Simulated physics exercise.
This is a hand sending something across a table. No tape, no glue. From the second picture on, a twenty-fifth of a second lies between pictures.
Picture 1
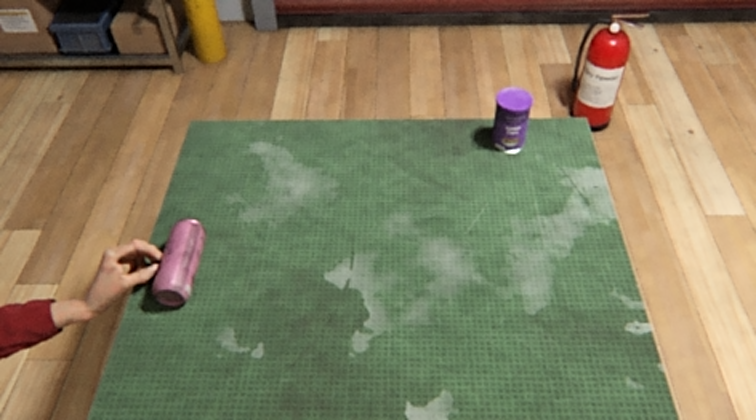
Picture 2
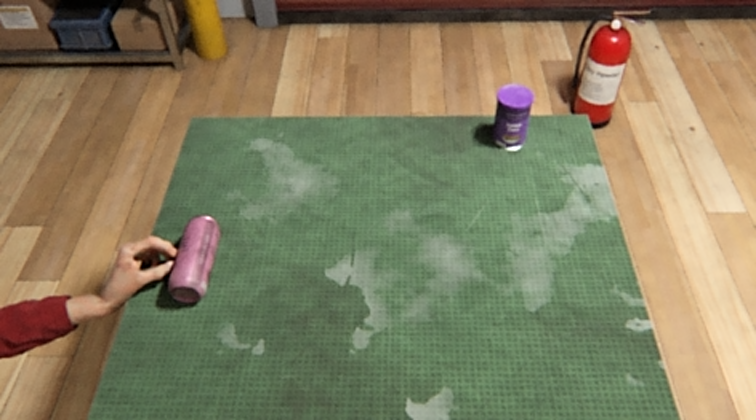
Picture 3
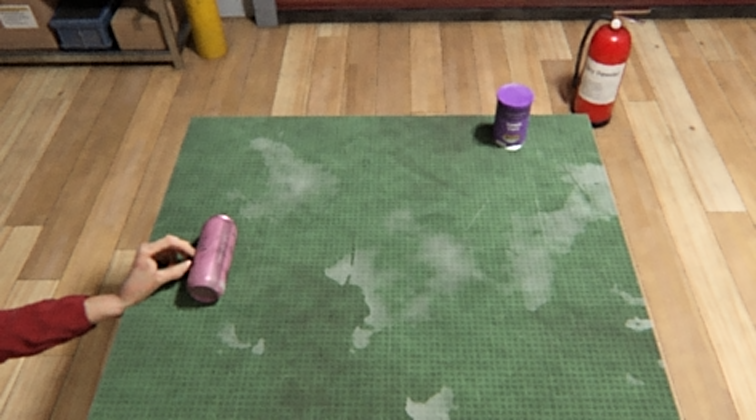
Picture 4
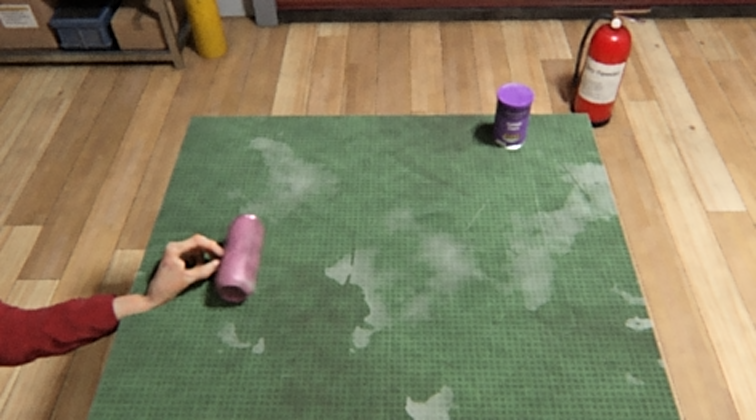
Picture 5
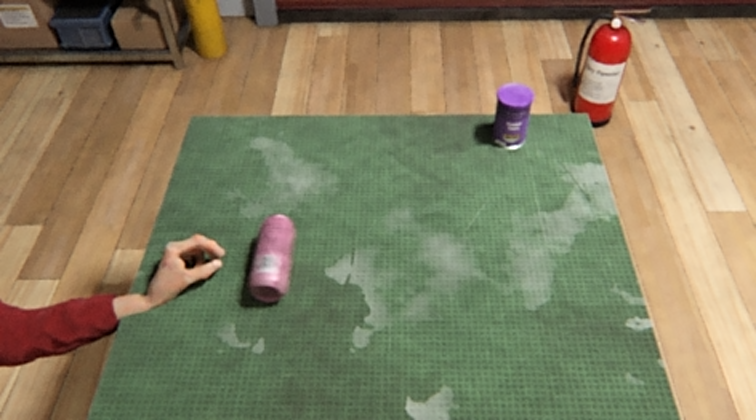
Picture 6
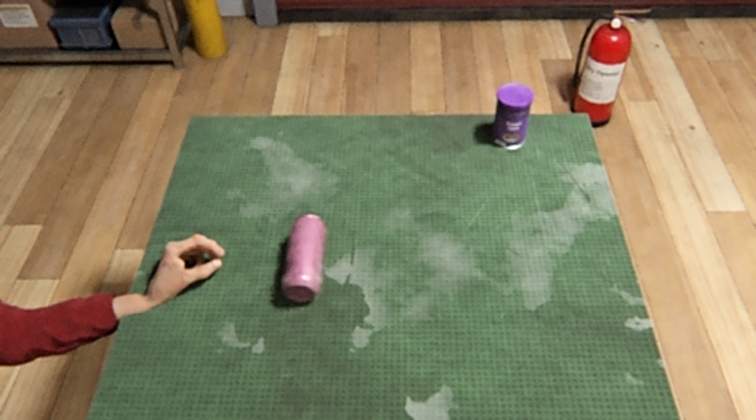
The footage shows a hand in a red sleeve pushing a pink can lying on its side rightward across a green tabletop, then staying still as the can rolls on, while a purple container stands near the far edge.
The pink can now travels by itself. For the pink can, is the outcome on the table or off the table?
The pink can goes over the edge.
Then, 0.30 s past the last view, pink can displaced well along near (540, 258).
Then, 0.70 s past the last view, pink can now off the table.
Finally, off the table, pink can.
